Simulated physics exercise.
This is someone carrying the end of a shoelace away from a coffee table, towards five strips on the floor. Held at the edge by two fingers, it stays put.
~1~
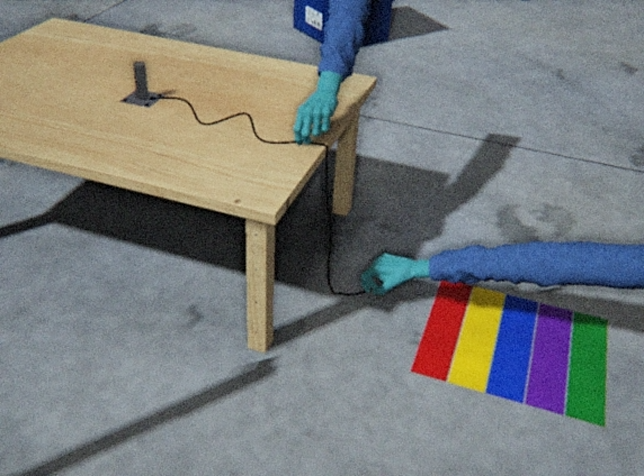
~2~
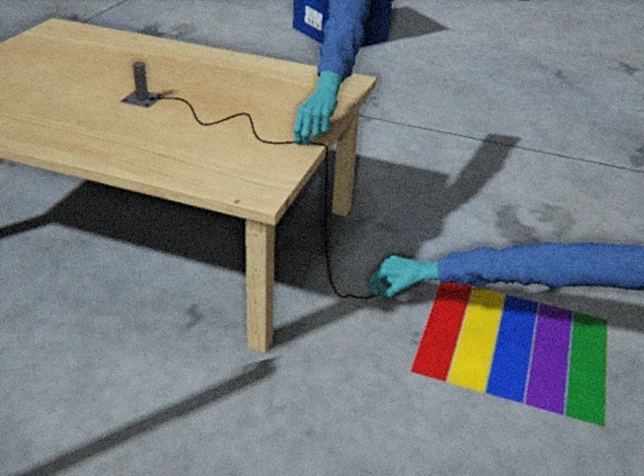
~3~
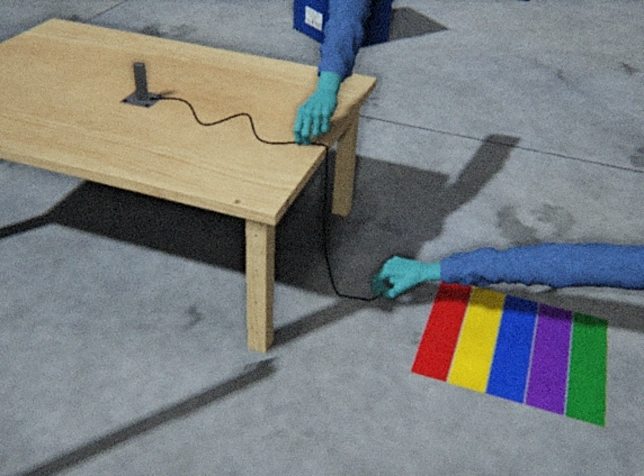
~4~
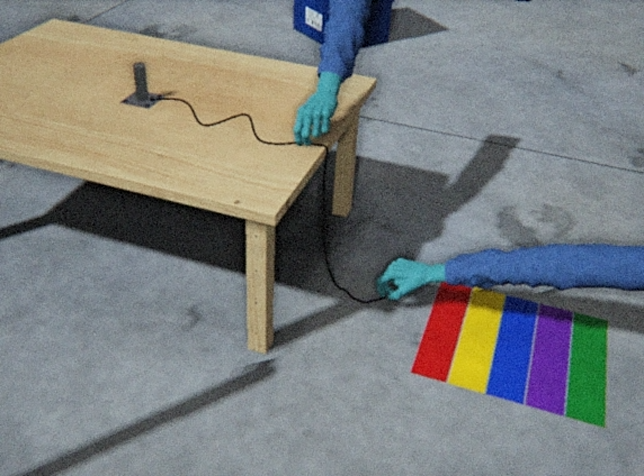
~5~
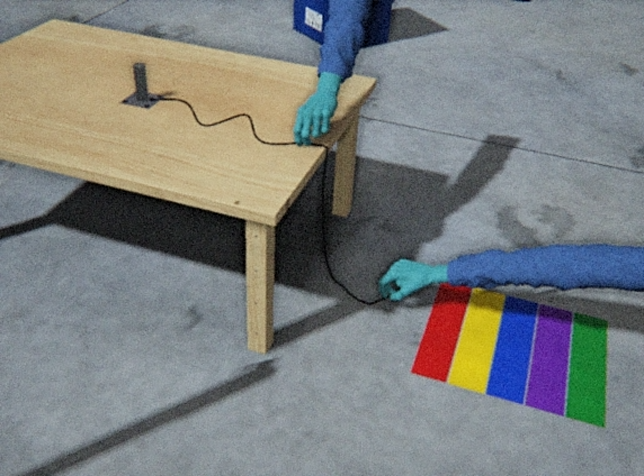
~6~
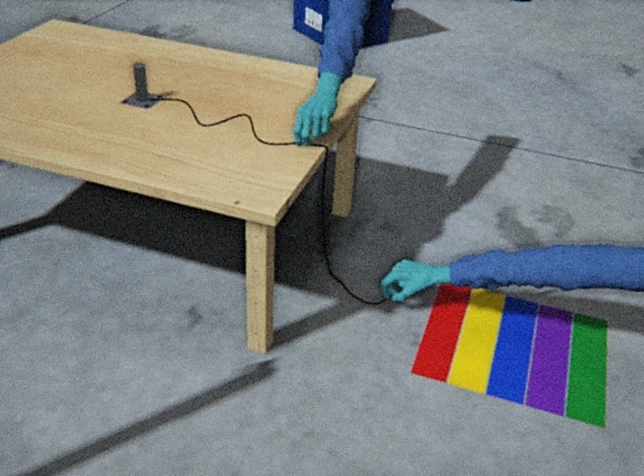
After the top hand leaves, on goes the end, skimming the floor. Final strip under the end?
Purple.
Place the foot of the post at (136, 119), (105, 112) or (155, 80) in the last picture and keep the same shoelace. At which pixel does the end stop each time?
Estimated pixels per try: (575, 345); (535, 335); (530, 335).
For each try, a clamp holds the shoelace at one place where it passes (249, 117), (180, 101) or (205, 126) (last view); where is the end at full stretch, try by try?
Taking the tries in turn: (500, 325), (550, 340) and (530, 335).
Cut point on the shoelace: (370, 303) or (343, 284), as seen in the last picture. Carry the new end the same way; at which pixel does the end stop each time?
Respectively (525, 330) and (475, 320).
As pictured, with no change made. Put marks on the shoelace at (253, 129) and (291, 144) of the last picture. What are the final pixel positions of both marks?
About (305, 140), and the other about (354, 171).
Soon after, end near (486, 322); over yellow.
Then, end near (530, 333); over blue.
At full stretch, end near (556, 340); over purple. The purple one.
